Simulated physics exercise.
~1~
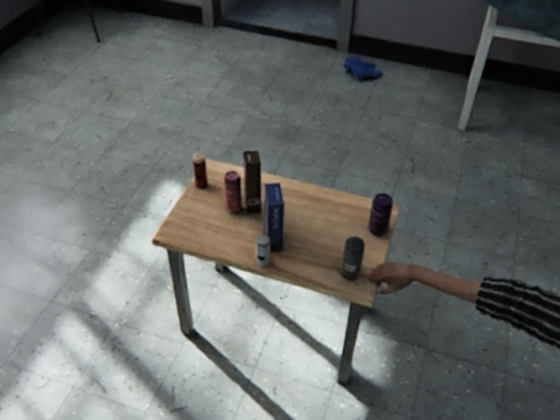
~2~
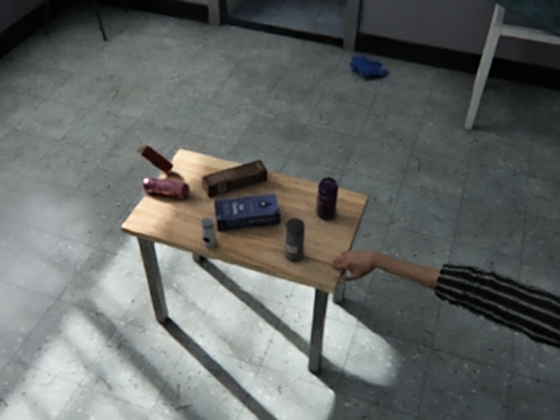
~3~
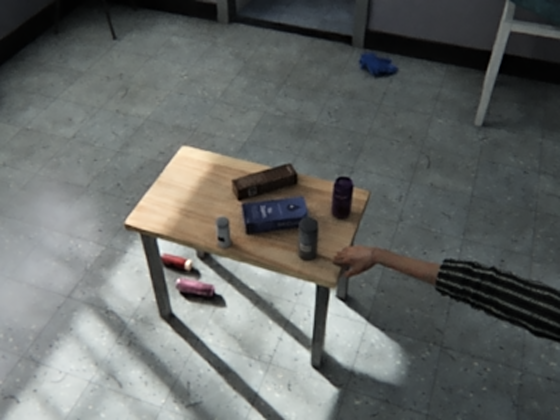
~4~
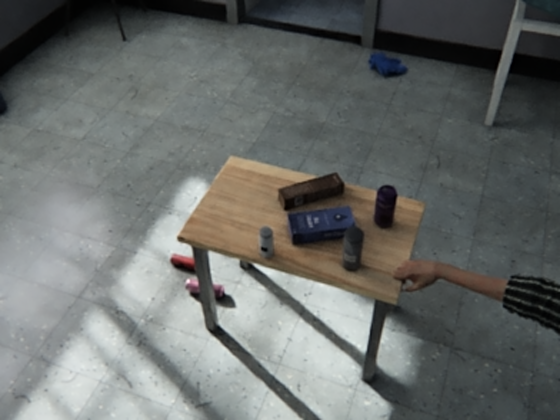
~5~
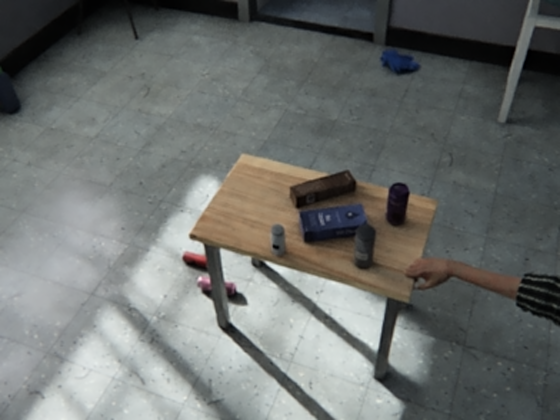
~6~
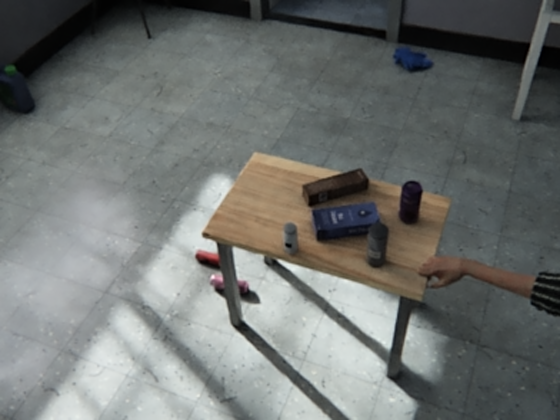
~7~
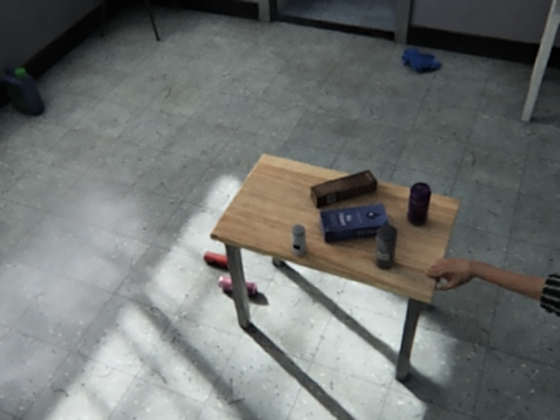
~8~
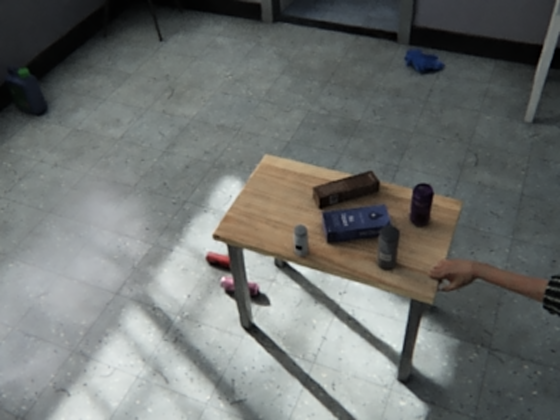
A small table jerks left by hand, toppling two packets and dropping two red-pink containers.
